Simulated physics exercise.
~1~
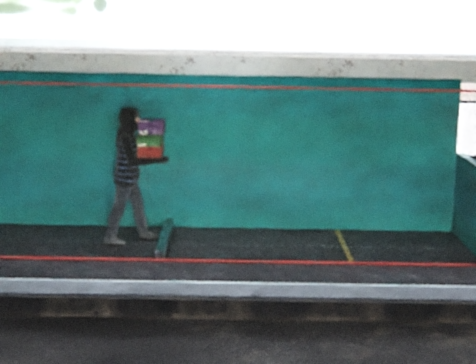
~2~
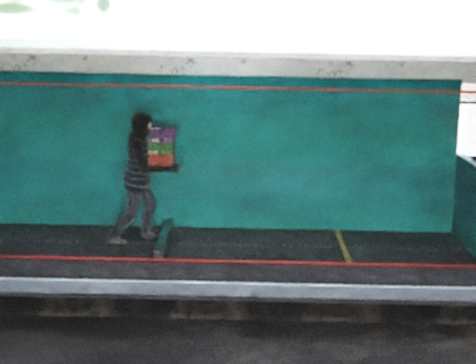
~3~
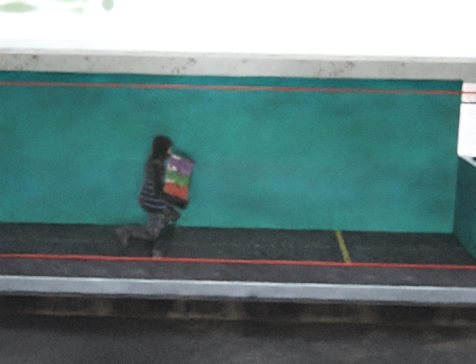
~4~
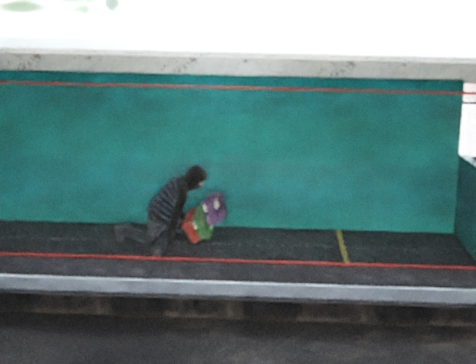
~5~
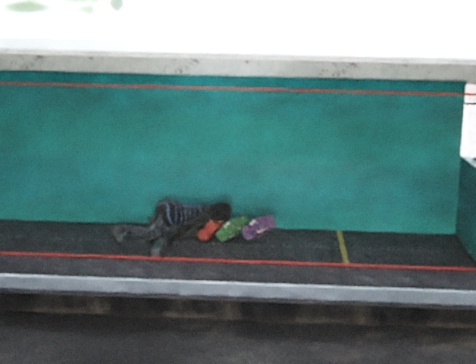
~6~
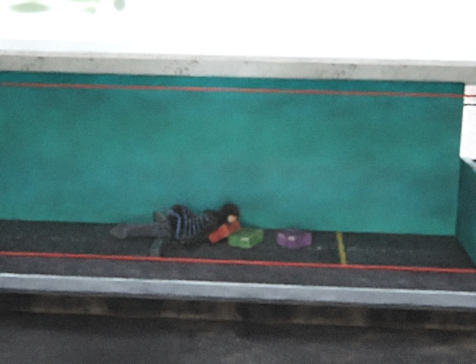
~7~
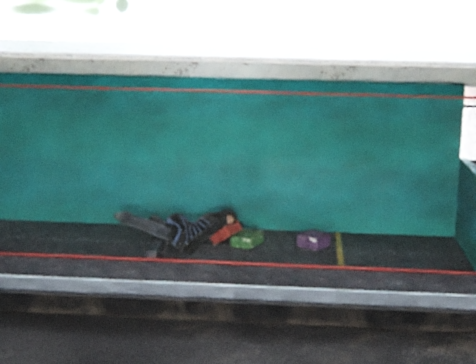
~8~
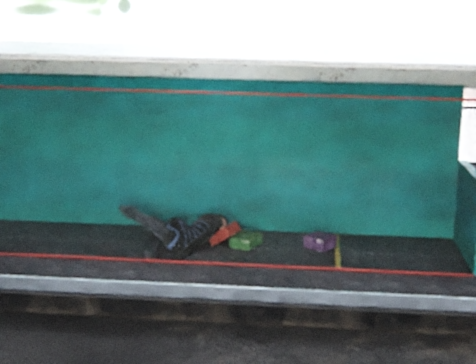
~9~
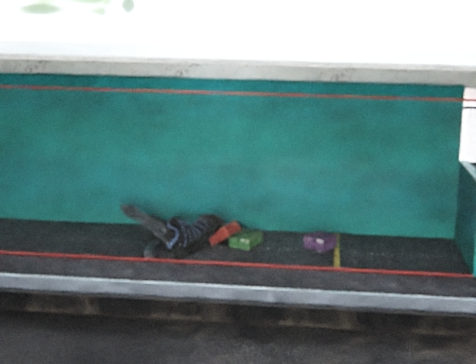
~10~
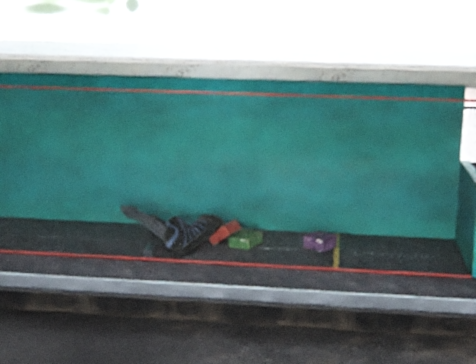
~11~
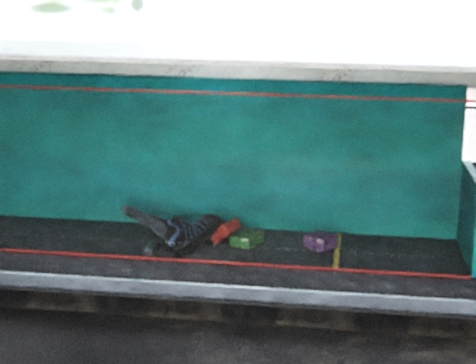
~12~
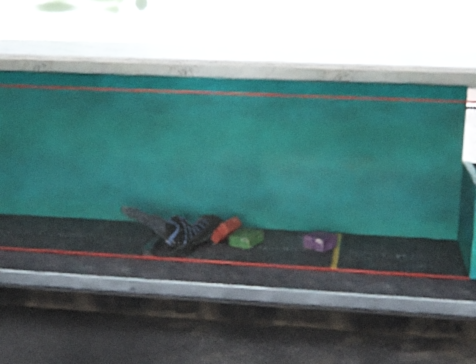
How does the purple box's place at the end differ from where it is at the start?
At the start the purple box is on top of the stack held by the person. At the end it lies on the floor farther to the right, just short of the yellow line.
